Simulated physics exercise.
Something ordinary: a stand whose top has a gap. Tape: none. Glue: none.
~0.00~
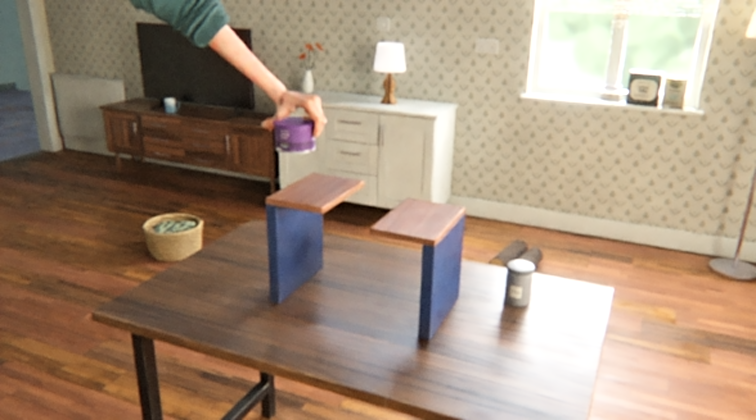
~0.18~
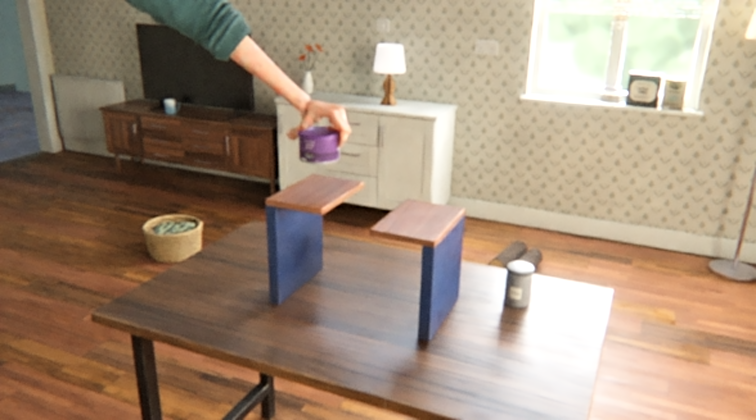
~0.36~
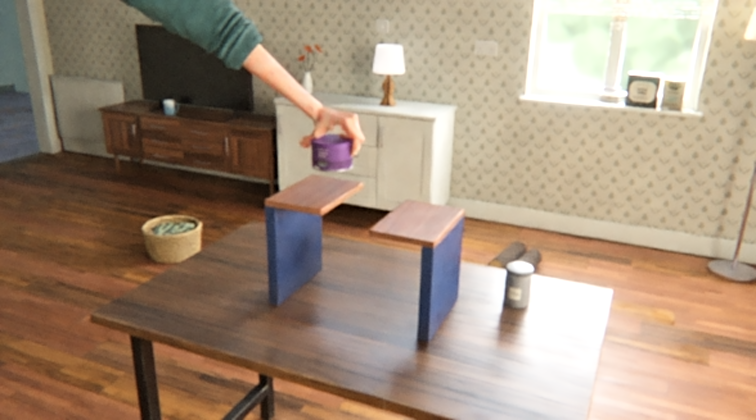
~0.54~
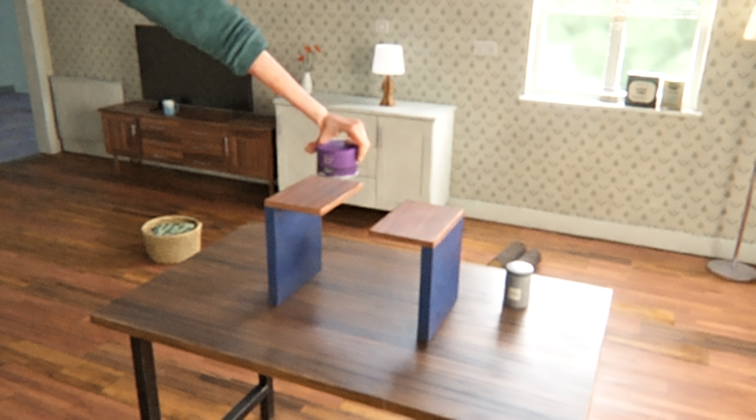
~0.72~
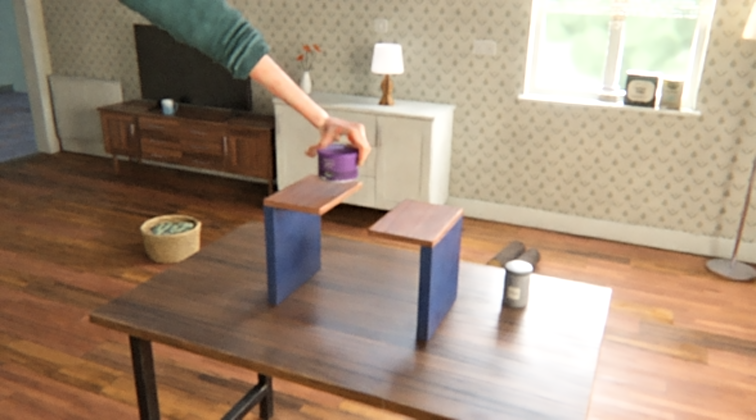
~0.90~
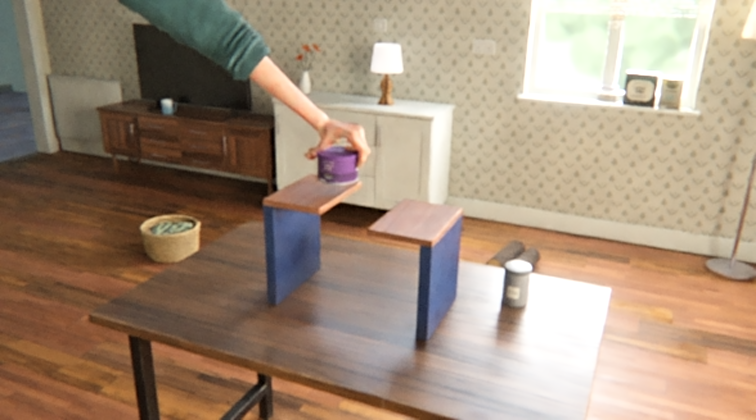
A hand held a small purple tub above a wooden table, moved it right and slightly down toward two blue stands with brown tops, then kept it still, while a grey jar sat untouched.
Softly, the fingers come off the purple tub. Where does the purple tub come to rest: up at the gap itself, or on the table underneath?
The purple tub comes to rest up at the gap.
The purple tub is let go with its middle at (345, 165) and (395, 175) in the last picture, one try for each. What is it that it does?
Passes; held.
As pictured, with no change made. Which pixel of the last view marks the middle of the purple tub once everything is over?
Around (338, 180).
After 1.22 s, purple tub shifted a little near (338, 180).
After 1.56 s, purple tub resting near (338, 180).
In the end (1.9 s), moved from the start, purple tub; grey jar unmoved. At the end, from the last picture's camera, purple tub near (338, 180). The tub lodges.
